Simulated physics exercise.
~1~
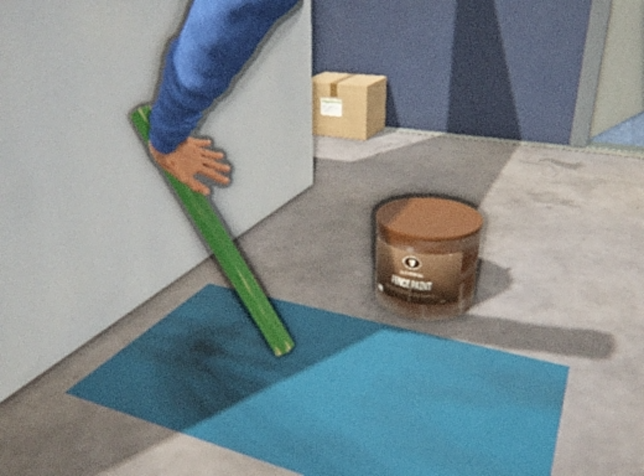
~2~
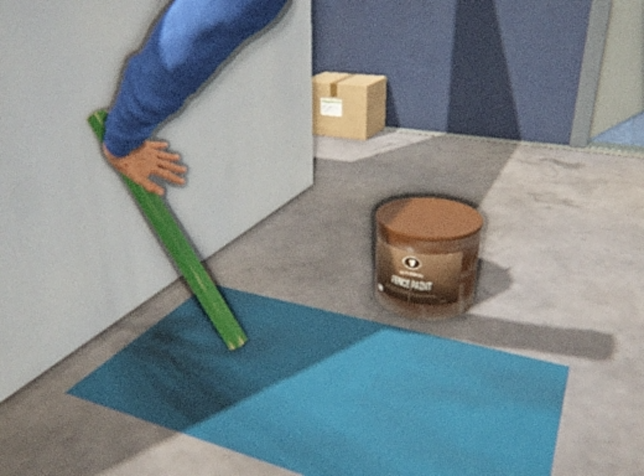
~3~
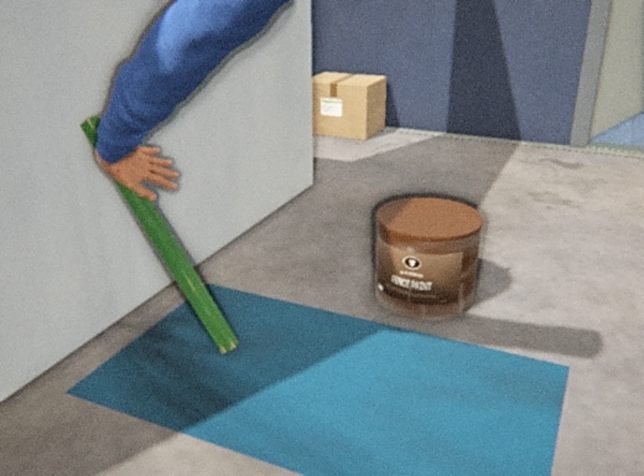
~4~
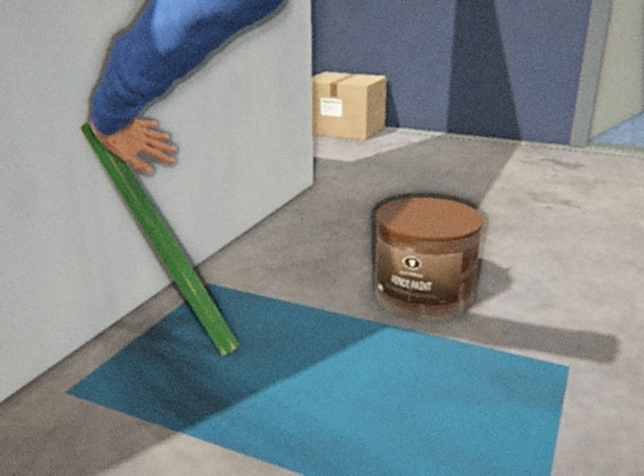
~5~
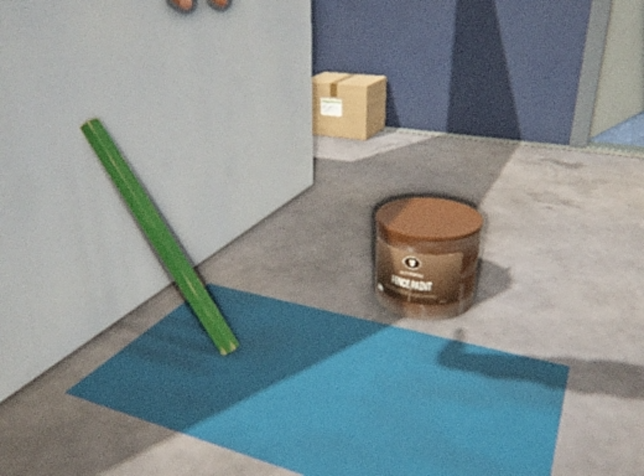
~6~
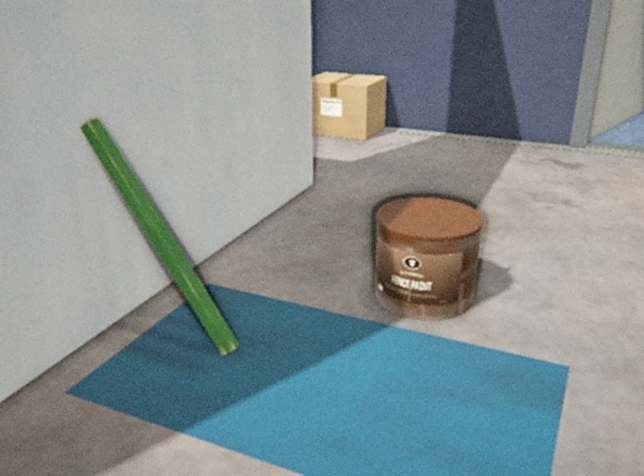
To begin with, a blue-sleeved arm holds a green pole at a slant near a pale grey wall, its lower end on a blue patch of floor, while a brown pail stands to the right. The hand moves the pole left, bringing its top toward the wall. It then shifts the pole slightly farther left and settles it into a lean. The fingers loosen and the hand draws back, rising out of view. The pole stays propped at the same slant on its own, and the pail remains where it was throughout.
